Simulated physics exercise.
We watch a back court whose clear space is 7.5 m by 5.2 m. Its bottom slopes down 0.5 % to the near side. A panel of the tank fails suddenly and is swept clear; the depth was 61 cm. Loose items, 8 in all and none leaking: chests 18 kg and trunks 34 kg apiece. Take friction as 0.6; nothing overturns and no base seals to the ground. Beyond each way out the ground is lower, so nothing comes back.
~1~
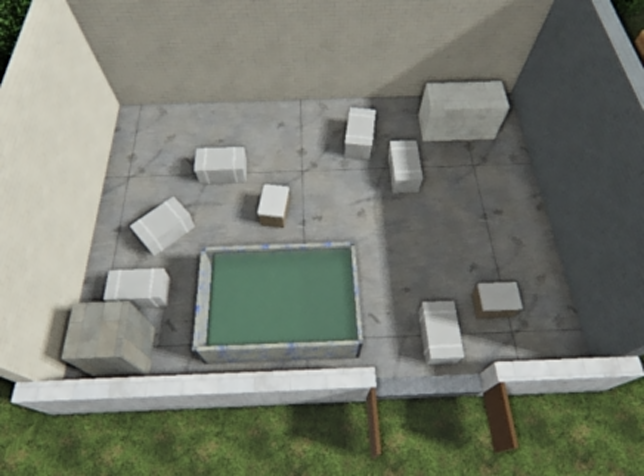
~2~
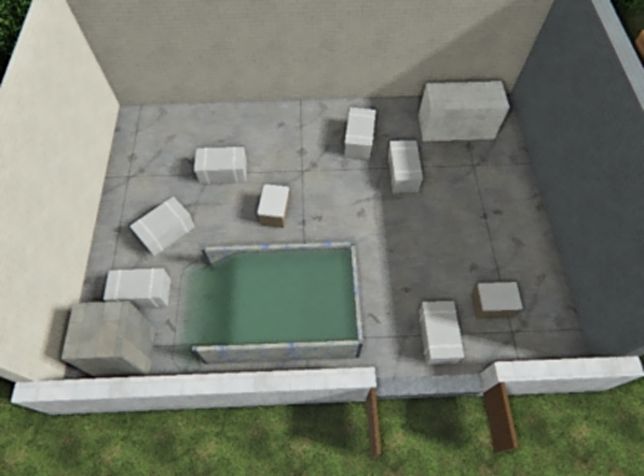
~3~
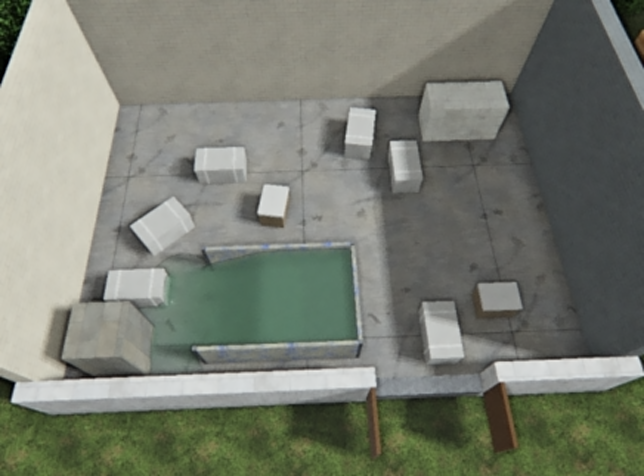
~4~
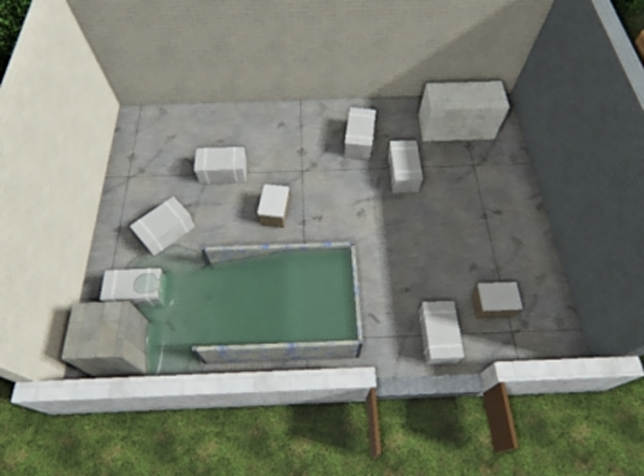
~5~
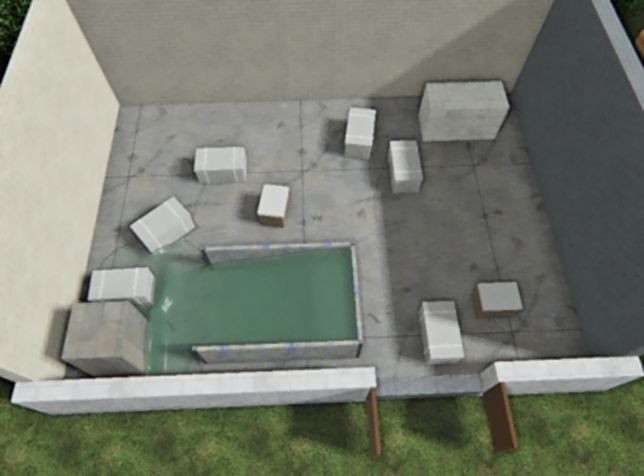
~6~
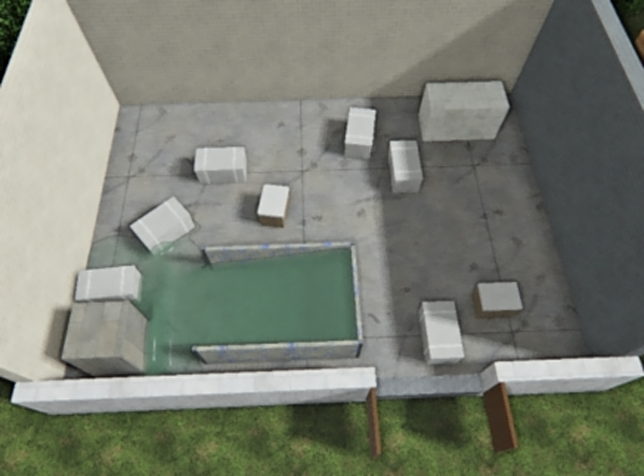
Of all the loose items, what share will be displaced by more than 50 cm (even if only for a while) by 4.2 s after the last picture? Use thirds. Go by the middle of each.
Share: Under a third.
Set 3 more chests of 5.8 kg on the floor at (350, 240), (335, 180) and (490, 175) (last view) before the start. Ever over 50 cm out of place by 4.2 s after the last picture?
In turn: Short of it, short of it, under.
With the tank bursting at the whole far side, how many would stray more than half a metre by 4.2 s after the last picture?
In that case 3 of them.
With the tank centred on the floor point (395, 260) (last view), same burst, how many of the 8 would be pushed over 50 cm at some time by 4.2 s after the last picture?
Then 3.
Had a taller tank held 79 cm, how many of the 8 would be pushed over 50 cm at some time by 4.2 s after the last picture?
In that case 2 of them.
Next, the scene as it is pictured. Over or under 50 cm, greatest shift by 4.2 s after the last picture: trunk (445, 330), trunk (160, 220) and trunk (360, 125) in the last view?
In that order: Under, over, short of it.
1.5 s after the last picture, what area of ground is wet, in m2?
Roughly 12 m2.
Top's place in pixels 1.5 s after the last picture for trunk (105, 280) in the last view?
Near (101, 237).
Then, 0.4 s after the last picture 1 of 8 are over 50 cm from their spots; 0 afloat.
Then, 1.5 s after the last picture 1 of 8 are over 50 cm from their spots; 1 afloat.
Then, 2.8 s after the last picture 2 of 8 are over 50 cm from their spots; 0 afloat.
Then, 4.2 s after the last picture 2 of 8 are over 50 cm from their spots, and 2 have been at some point; 0 afloat.
